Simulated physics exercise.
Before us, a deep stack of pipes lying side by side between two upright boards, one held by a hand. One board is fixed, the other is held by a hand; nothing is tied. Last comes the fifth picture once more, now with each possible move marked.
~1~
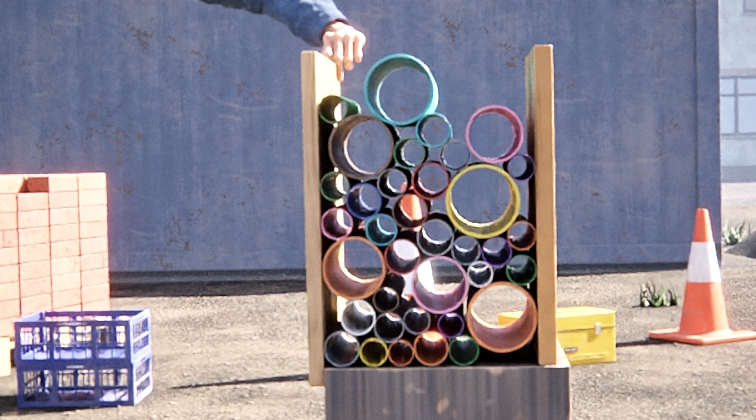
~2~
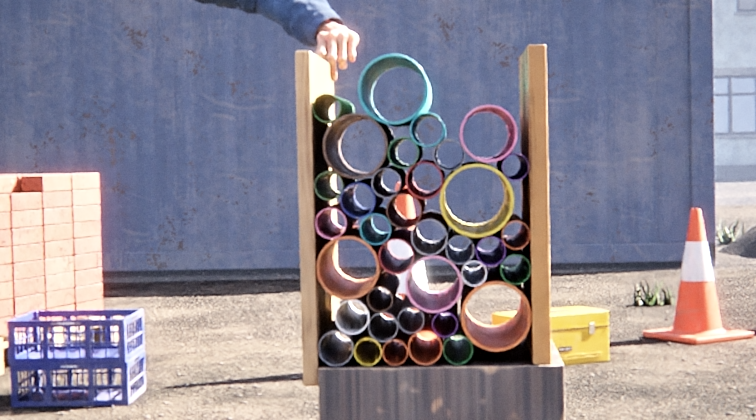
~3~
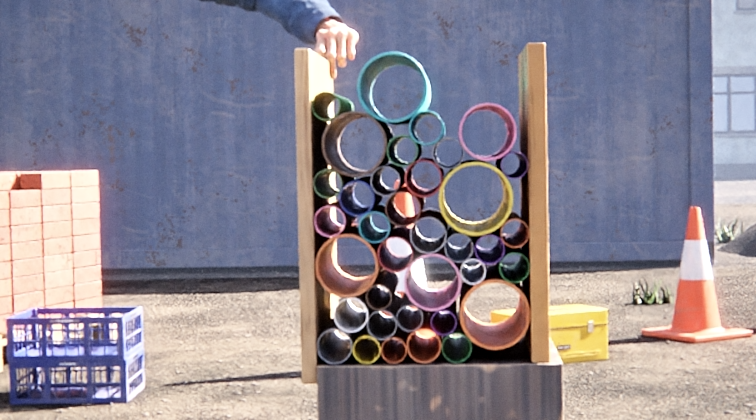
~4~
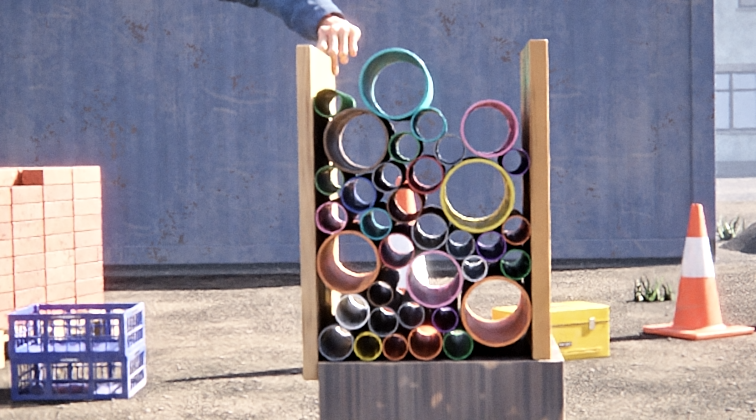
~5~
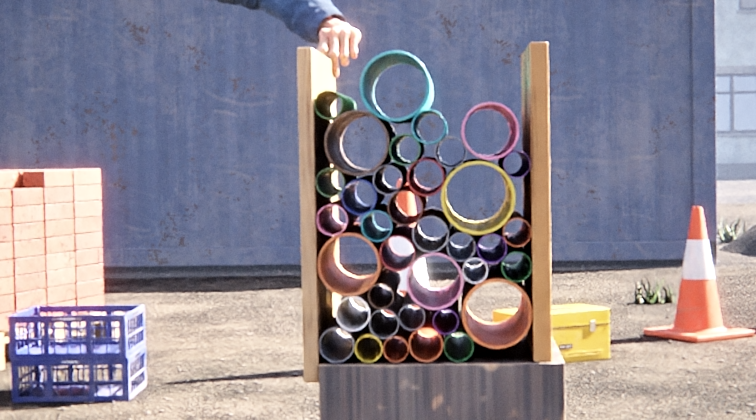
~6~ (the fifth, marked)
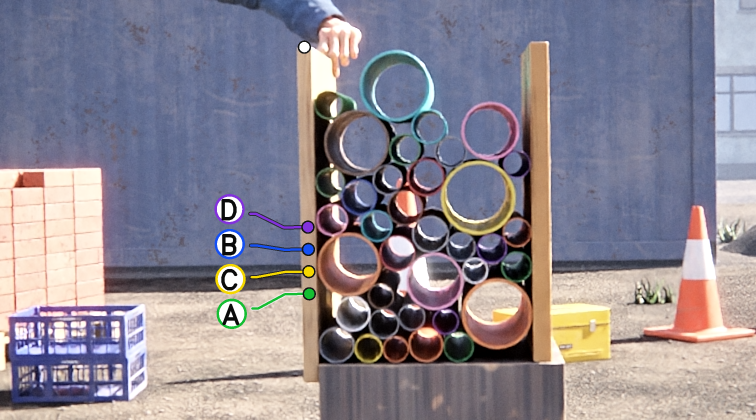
A hand holding the left of two upright boards around a stack of colourful pipes, with almost nothing moving throughout.
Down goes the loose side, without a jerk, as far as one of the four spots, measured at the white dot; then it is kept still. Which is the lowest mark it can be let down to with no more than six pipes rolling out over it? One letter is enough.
The lowest mark that will do is D.
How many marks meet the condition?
One of them.
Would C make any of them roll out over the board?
At C: Yes.
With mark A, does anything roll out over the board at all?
Yes.
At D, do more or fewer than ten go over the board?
It loses fewer than ten.
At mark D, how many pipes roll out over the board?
It comes to four.
On the marked copy, A at (309, 294); B at (308, 249); C at (309, 272); D at (308, 227); the white dot at (304, 47).
Taking D. A third of the way, top of the board (314, 122).
Two thirds of the way, top of the board (316, 205).
When it is over, top of the board (316, 227), four out over the board.
As for the rest, A more than six out over the board; B more than six out over the board; C more than six out over the board.
